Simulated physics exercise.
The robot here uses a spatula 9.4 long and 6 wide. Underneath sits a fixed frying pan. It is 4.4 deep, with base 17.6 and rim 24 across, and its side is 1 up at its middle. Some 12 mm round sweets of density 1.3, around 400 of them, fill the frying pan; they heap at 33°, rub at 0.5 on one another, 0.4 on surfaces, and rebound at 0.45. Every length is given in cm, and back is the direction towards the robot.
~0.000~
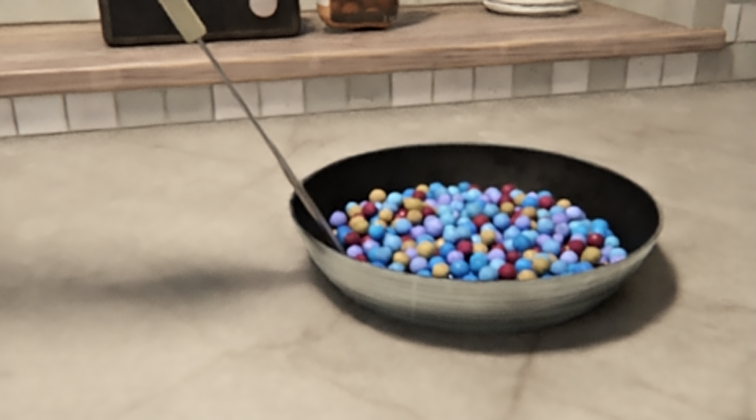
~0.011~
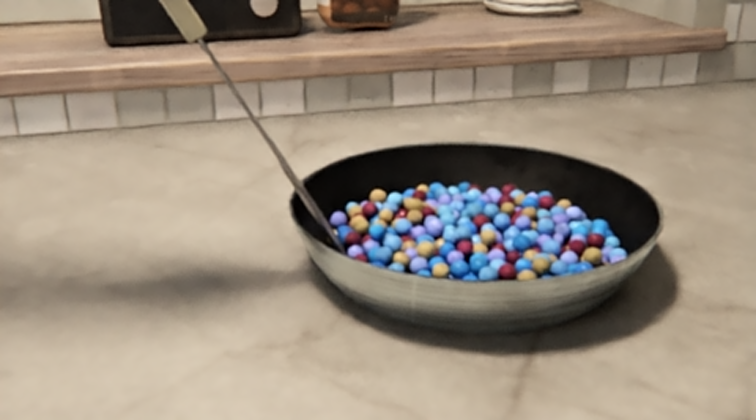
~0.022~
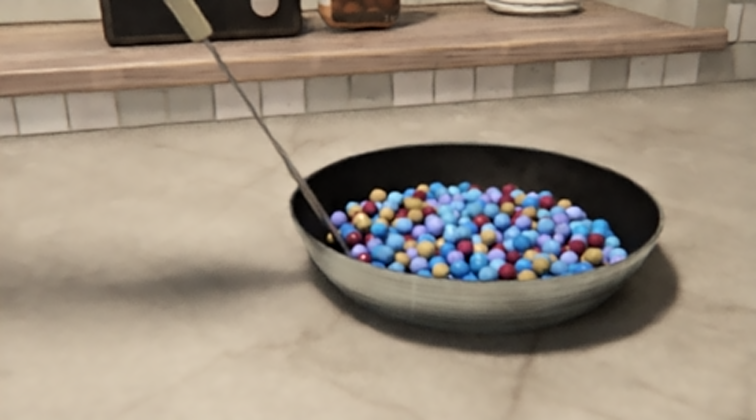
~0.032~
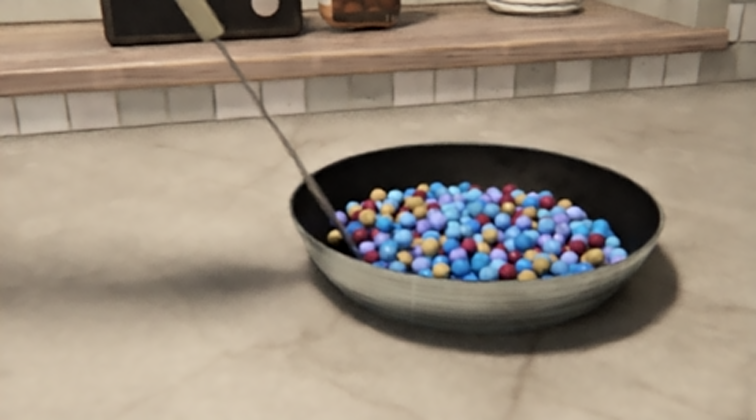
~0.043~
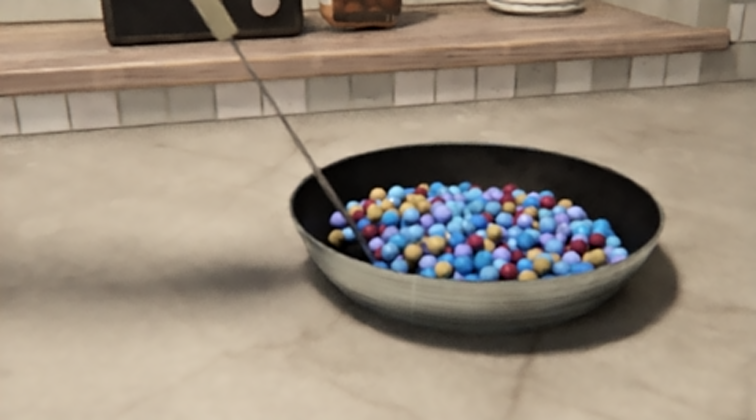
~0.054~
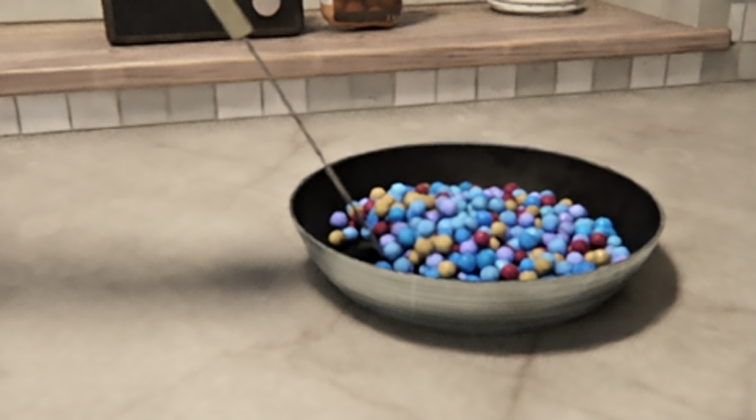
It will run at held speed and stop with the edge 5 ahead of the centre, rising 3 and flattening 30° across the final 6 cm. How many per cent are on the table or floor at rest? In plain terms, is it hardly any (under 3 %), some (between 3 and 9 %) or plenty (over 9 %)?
Hardly any - under 3 %.
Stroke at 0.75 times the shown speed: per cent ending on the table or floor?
Estimate: Close to 0 %.
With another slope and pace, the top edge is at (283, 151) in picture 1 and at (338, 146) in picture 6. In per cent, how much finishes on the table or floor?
It works out to about 5 %, more or less.
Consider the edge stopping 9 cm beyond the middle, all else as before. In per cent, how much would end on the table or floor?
In that case about 15 percent ends on the table or floor.
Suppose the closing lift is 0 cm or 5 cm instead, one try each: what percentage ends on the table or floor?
0 and 5 %.
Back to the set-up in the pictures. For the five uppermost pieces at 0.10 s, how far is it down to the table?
5 cm.
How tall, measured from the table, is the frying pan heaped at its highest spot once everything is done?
About 5.5 cm above the table.
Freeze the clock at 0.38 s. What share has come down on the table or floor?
I'd put it at around 0 per cent.
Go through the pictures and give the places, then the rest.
In the first picture, spatula top edge at (277, 155), sloping 61°; upper third of the load around (465, 233), from x 335 to 620, top at y 190; 398 in the frying pan.
In the second picture, spatula top edge at (277, 155), sloping 61°; upper third of the load around (465, 233), from x 335 to 620, top at y 190.
In the third picture, spatula top edge at (282, 154), sloping 61°; upper third of the load around (462, 232), from x 335 to 620, top at y 190.
In the fourth picture, spatula top edge at (292, 154), sloping 61°; upper third of the load around (460, 232), from x 335 to 620, top at y 190.
In the fifth picture, spatula top edge at (305, 153), sloping 61°; upper third of the load around (458, 229), from x 335 to 620, top at y 190.
In the sixth picture, spatula top edge at (318, 152), sloping 61°; upper third of the load around (460, 226), from x 340 to 620, top at y 190; 398 in the frying pan.
After 0.10 s, sloping 61°, highest piece 6 above the table; 398 in the frying pan.
After 0.15 s, sloping 48°, highest piece 7 above the table; 398 in the frying pan.
After 0.38 s, sloping 31°, highest piece 5 above the table; 394 in the frying pan, 3 on the table or floor, 1 on the blade or in flight.
After 1.43 s, sloping 31°, highest piece 5 above the table; 394 in the frying pan, 4 on the table or floor.
At rest, 394 in the frying pan, 4 on the table or floor. That is 1 % on the table or floor.
